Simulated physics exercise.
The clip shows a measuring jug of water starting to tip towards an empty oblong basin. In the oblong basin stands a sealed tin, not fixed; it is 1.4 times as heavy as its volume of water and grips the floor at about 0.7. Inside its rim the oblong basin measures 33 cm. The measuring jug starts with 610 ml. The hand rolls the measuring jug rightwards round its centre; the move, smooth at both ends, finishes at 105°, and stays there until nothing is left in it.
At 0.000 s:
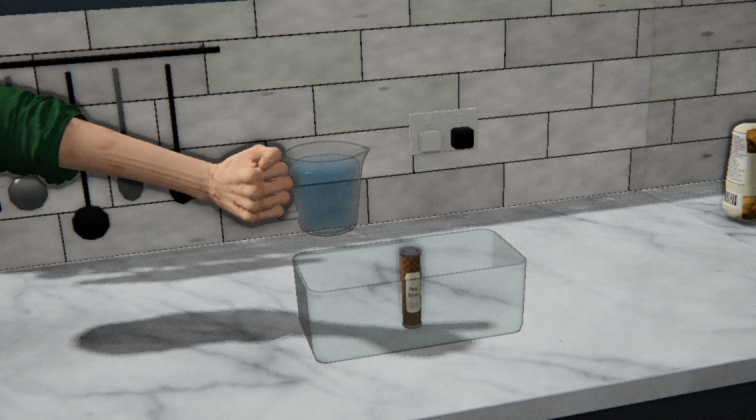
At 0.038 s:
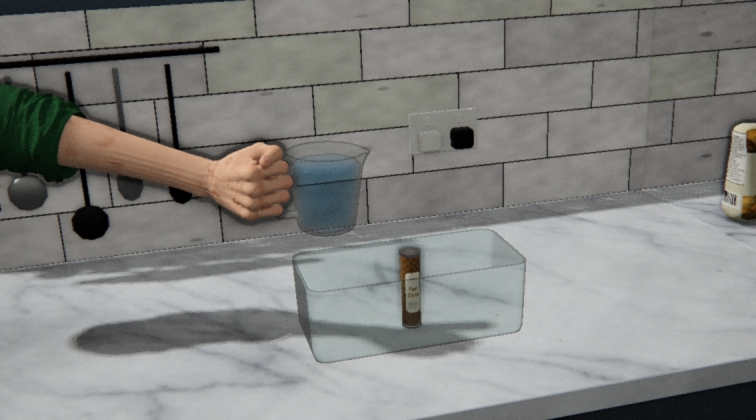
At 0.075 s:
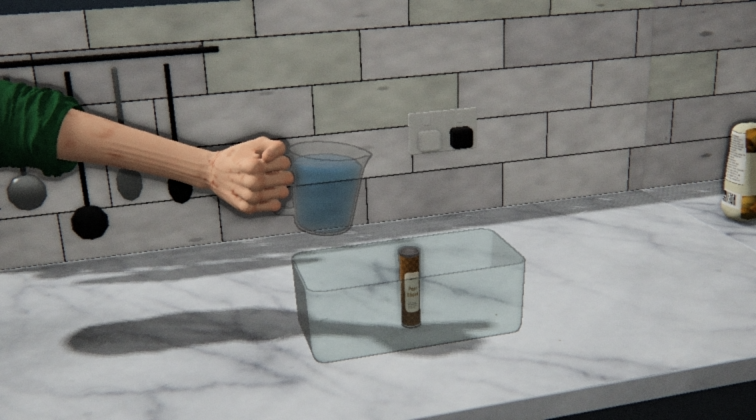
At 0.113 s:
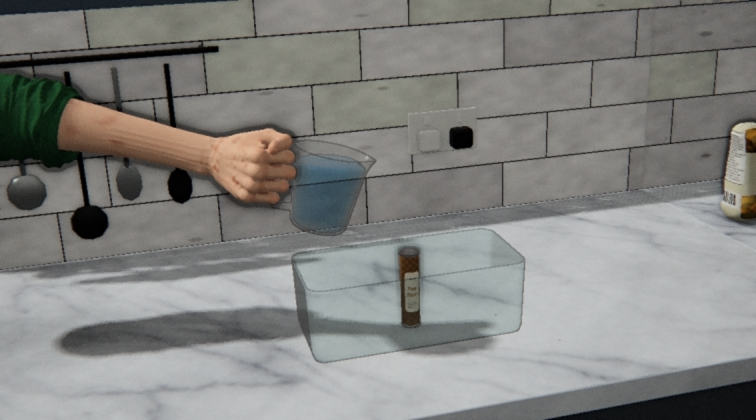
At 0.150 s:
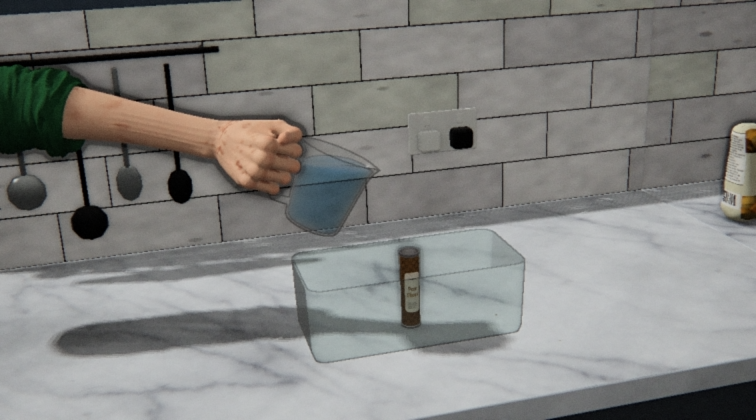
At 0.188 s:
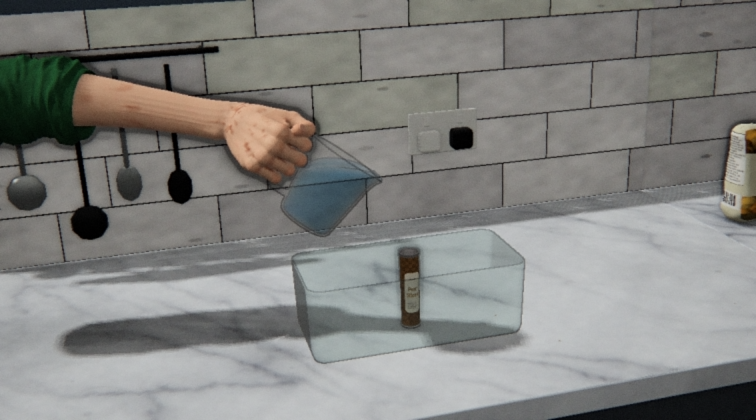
On a marble kitchen counter, a hand tilts a measuring jug of water rightwards above a clear basin.
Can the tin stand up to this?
The tin goes over.
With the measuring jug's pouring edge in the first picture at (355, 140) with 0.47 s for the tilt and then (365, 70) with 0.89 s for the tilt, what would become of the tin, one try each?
First it keeps standing; then it stays up.
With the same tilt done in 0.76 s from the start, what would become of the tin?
The tin falls.
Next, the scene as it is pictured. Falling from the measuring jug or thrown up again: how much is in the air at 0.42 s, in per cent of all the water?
About 28 per cent.
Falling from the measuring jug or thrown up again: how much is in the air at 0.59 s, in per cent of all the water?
Some 10 per cent.
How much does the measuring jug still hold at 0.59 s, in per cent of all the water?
Near 9 in a hundred.
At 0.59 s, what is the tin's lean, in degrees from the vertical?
About 0°.
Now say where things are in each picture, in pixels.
Tilt 0°; pouring edge (369, 148); surface from (289, 166) to (360, 159); the oblong basin's rim runs from (300, 274) to (509, 245); the tin's top is at (410, 255), in the first picture.
Tilt 2°; pouring edge (370, 149); surface from (289, 165) to (360, 159), in the second picture.
Tilt 7°; pouring edge (372, 153); surface from (292, 162) to (361, 160), in the third picture.
Tilt 15°; pouring edge (376, 159); surface from (294, 162) to (364, 162), in the fourth picture.
Tilt 25°; pouring edge (380, 169); surface from (298, 165) to (371, 165), in the fifth picture.
Tilt 38°; pouring edge (382, 181); surface from (293, 182) to (369, 169); 1 per cent is over the edge, in the sixth picture.
After 0.42 s the tilt is 103° and 42 per cent is still to pour; the tin stands where it began.
After 0.59 s the tilt is 105° and 9 per cent is still to pour; the tin stands 1 cm from where it began.
After 0.77 s the tilt is 105° and 1 per cent is still to pour; the tin leans 36°.
After 0.96 s the tilt is 105° and 0 per cent is still to pour; the tin lies on its side.
In the end the tin lies on its side.
